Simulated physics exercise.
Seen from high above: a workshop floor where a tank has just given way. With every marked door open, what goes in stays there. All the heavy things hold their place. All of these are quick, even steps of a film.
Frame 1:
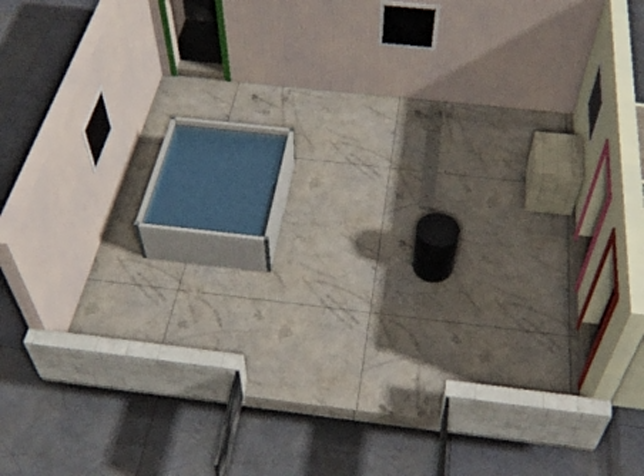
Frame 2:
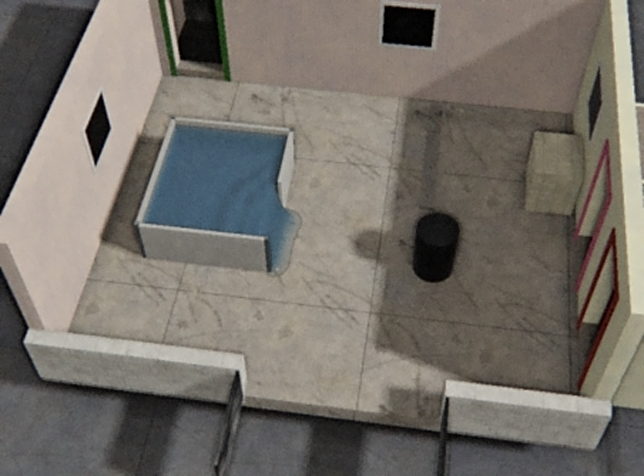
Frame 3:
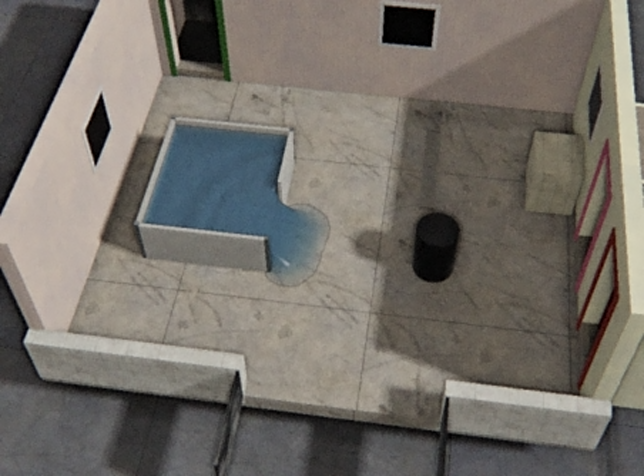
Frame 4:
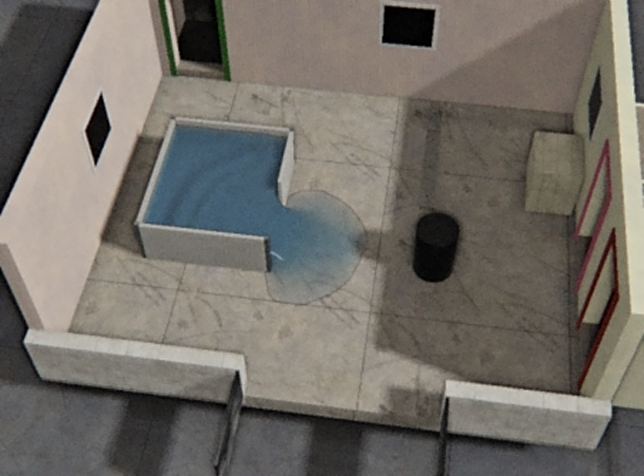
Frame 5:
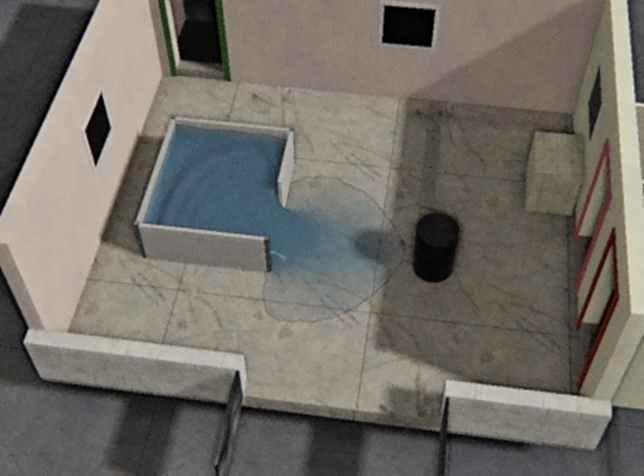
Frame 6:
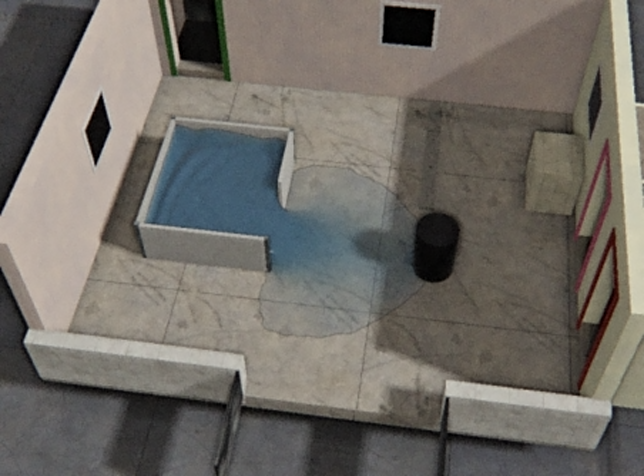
In this clip, seen from high above, still blue water fills a pale rectangular tank, then pours through a gap in its right side and spreads rightward across the tiled floor in a widening, thinning sheet to a dark cylinder.
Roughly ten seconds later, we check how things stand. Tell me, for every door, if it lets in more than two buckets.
The pink door does not top two buckets; the red door does not top two buckets; the green door does not top two buckets.
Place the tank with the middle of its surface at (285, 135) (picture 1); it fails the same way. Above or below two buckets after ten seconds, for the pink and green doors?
So, pink surpasses the cutoff, and as for green, it comes in lower.
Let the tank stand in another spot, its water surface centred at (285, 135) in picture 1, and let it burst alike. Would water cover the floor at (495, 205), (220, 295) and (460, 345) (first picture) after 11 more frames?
Result: Inundated; spared; inundated.
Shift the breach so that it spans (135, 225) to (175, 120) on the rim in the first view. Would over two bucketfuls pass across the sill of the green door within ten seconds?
In that case the green door exceeds the limit.
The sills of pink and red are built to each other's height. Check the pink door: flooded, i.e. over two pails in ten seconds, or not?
Record - pink door: Does not overflow.
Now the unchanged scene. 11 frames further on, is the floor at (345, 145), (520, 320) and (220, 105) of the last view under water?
Result, in order: Unflooded / waterlogged / unflooded.
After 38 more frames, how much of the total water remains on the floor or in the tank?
I reckon around 90 in a hundred.
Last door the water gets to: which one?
That would be the green door.
A moment on, water covers 30 % of the floor; the pink door not reached, the red door not reached, the green door not reached.
Next, water covers 45 % of the floor; the pink door wet at the sill, nothing in, the red door wet at the sill, nothing in, the green door not reached.
Then, water covers 55 % of the floor; the pink door wet at the sill, nothing in, the red door under two buckets in, the green door not reached.
Later, water covers 60 % of the floor; the pink door under two buckets in, the red door under two buckets in, the green door not reached.
In the end, water covers 75 % of the floor; the pink door under two buckets in, the red door under two buckets in, the green door wet at the sill, nothing in.
